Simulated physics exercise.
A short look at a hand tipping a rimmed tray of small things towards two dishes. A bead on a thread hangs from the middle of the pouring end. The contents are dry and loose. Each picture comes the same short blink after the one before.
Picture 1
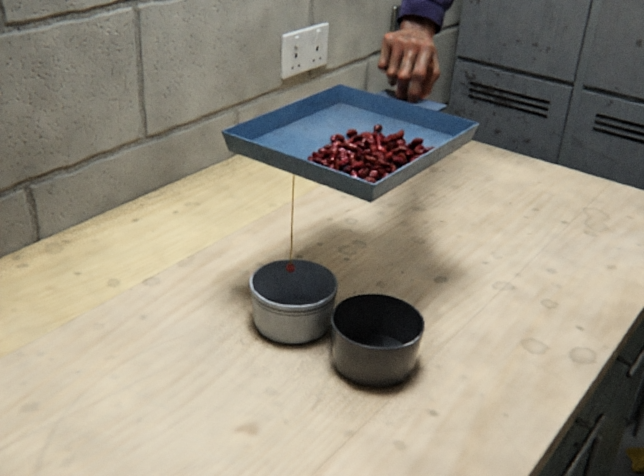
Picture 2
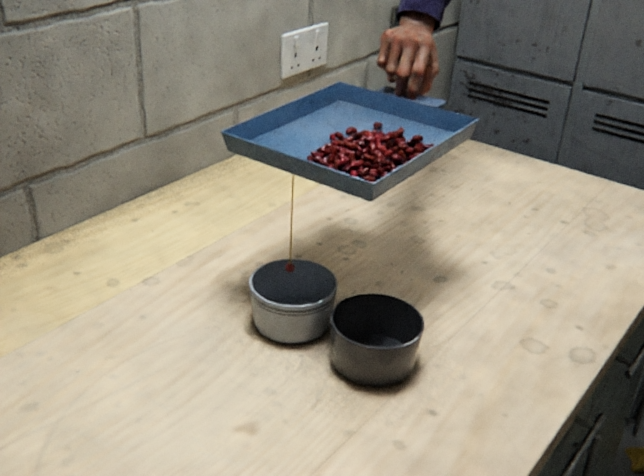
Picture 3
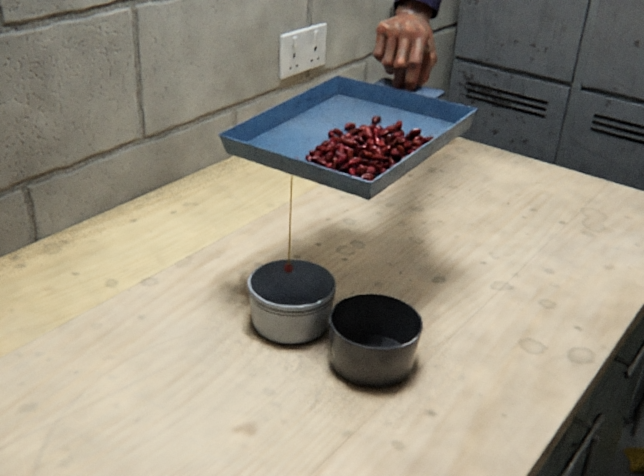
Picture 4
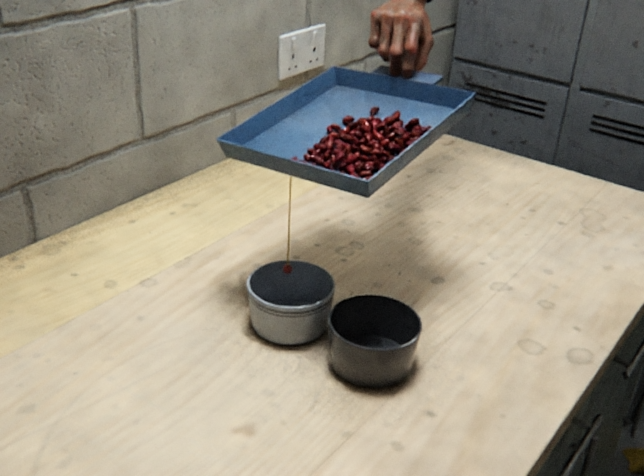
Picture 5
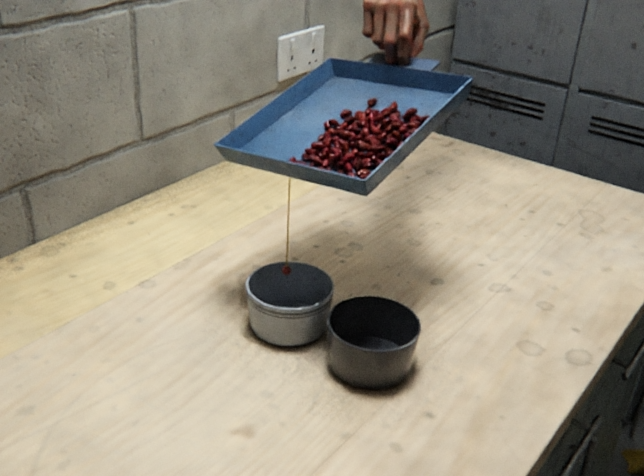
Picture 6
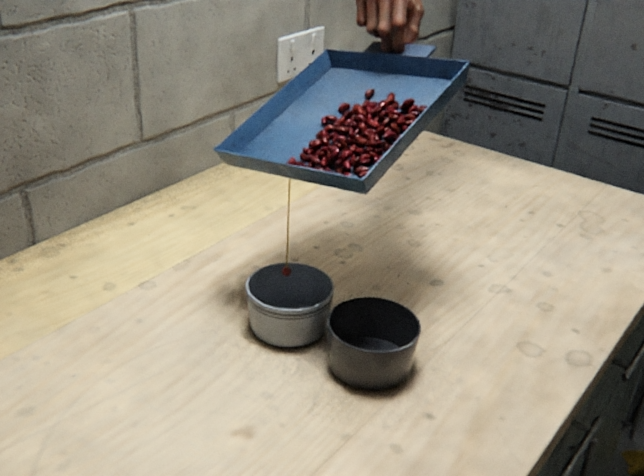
The footage shows a hand holding a blue rimmed tray of dark red beans above two round dishes on a wooden table, gradually raising the handle end and tilting the tray slightly while a thread hangs from its front edge.
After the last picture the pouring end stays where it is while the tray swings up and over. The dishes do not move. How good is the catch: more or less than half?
Together they catch under half.
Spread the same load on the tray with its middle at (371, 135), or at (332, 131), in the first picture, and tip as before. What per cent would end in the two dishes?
About 0 and 0 per cent.
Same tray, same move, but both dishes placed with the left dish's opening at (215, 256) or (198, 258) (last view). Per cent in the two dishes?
Roughly 60 per cent, and 70 per cent.
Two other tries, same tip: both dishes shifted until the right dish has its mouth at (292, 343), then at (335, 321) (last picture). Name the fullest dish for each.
In turn: The left dish; the left dish.
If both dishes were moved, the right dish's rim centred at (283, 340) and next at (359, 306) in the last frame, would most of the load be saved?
First below a half, then less than half.
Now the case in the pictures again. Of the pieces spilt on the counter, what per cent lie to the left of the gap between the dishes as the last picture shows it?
About 100 per cent.
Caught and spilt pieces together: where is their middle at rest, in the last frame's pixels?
Roughly at (203, 309).
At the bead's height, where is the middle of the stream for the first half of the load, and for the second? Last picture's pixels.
The first part at (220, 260); the rest at (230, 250).
Soon after the last picture, tray tipped steeply; nearly all on the tray; a stray few in the air.
A little later, tray tipped past a quarter turn; about half on the tray; a stray few in the left dish; about a quarter outside both; about a quarter in the air.
Later still, tray tipped past a quarter turn; a small part in the left dish; nearly all outside both.
At rest, tray tipped past a quarter turn; none in the right dish; a small part in the left dish; nearly all outside both.
